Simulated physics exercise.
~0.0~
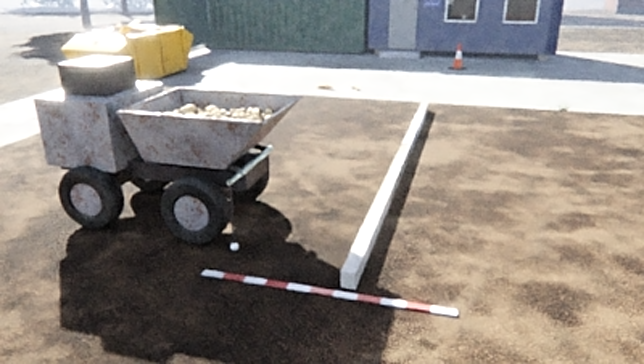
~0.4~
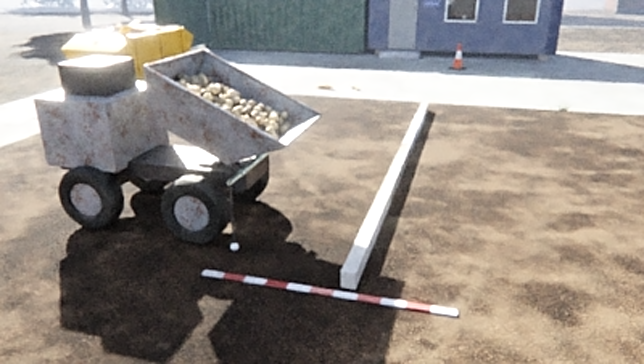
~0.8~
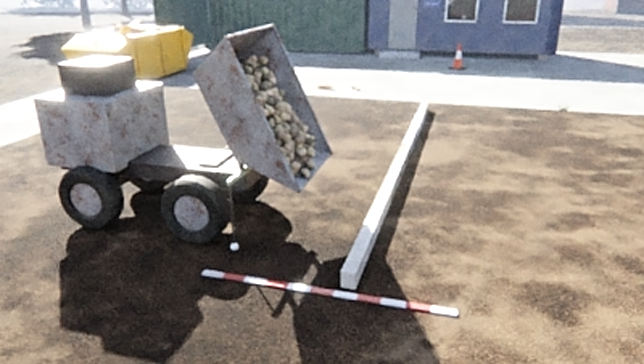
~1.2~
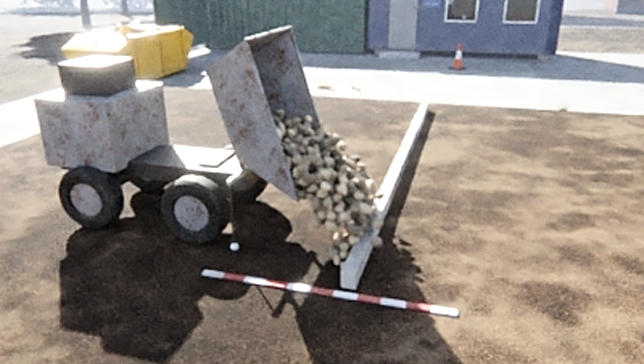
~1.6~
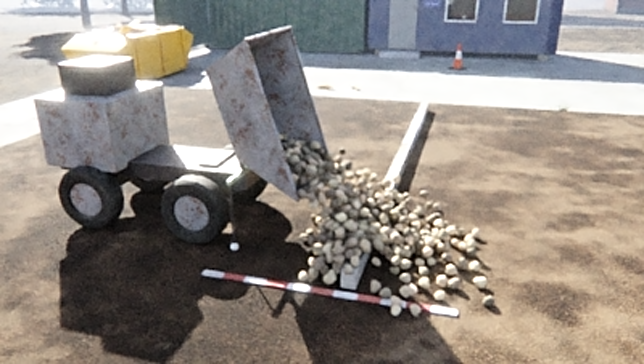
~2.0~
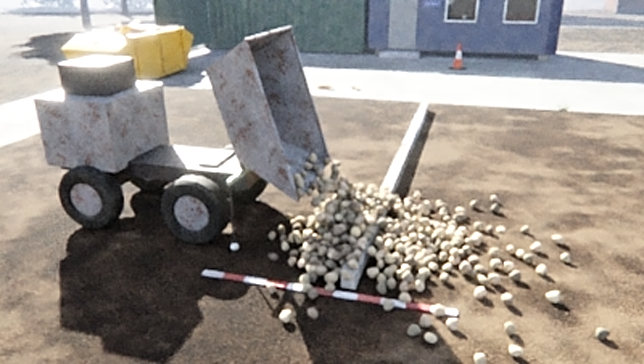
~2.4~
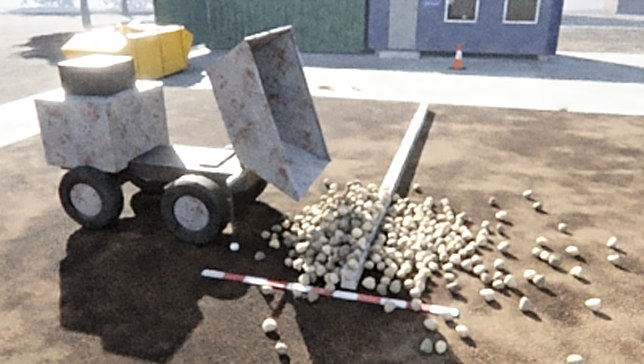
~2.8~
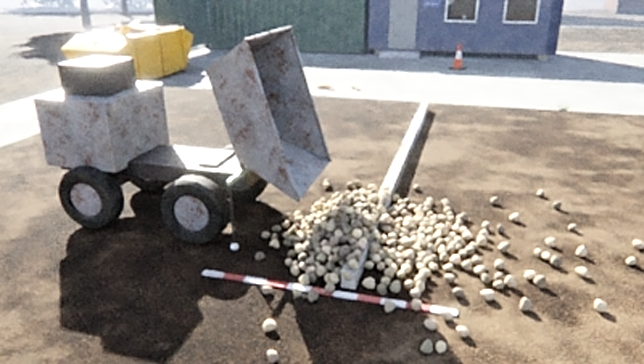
A rusty site dumper tipped its skip up steeply and poured a load of pale round stones onto the ground, where they piled against a low kerb and many spilled over it to the right, leaving the skip raised and empty.
